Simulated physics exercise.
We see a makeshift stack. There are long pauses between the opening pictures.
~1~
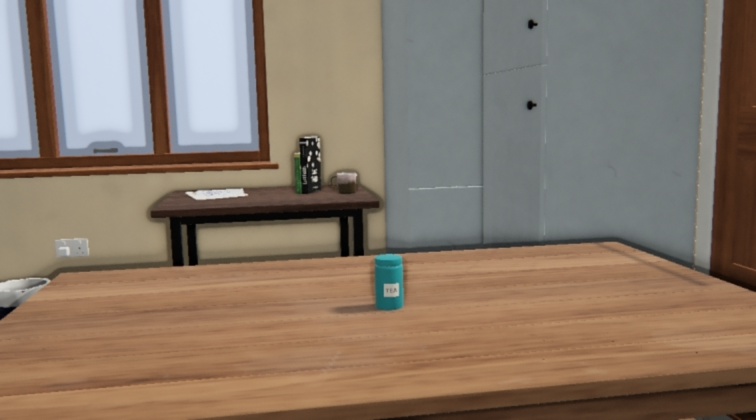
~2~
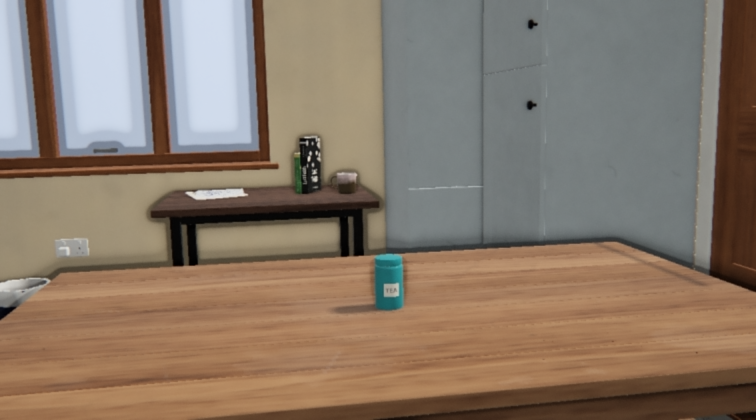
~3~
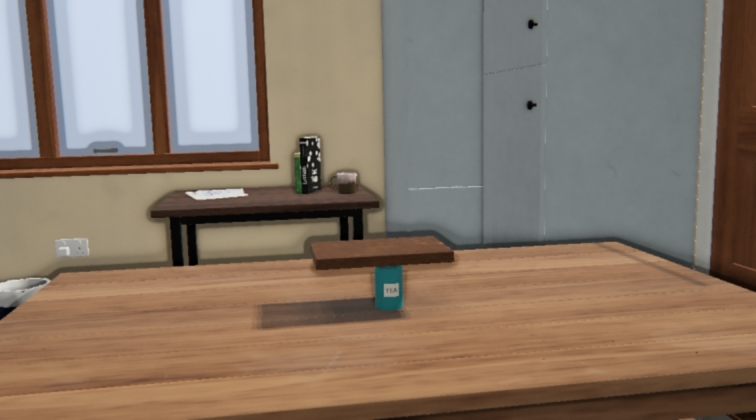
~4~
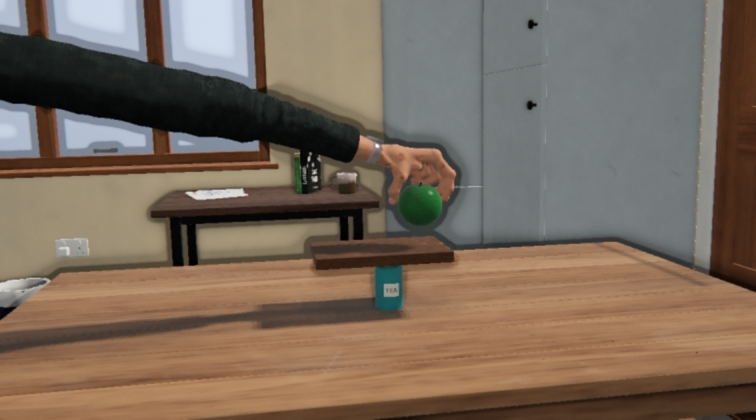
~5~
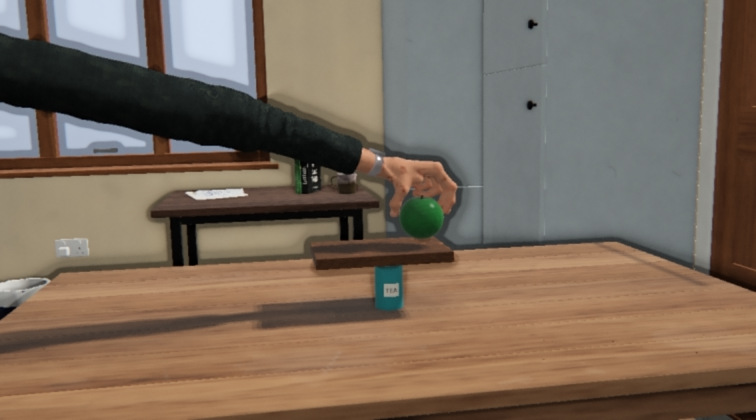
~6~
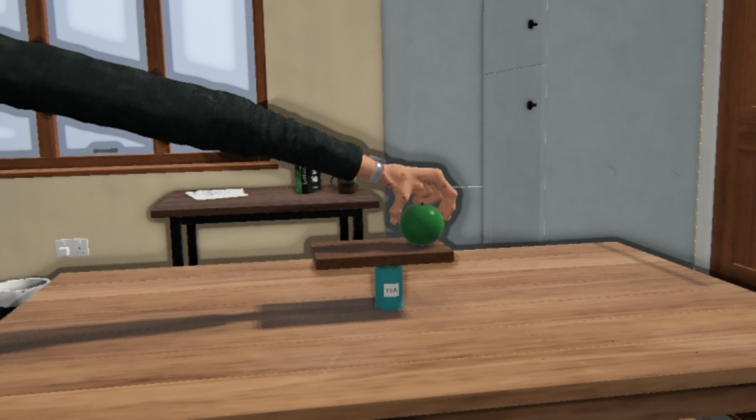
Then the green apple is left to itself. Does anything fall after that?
In the end the stack stays up.
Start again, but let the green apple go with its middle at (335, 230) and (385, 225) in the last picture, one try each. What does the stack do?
First, it loses its balance; second, it holds.
Then, 0.30 s on from there, no change.
Then, 0.70 s on from there, green apple resting near (422, 225).
In the end, all 3 unmoved. At the end, from the last picture's camera, green apple near (422, 225). The stack keeps its balance.
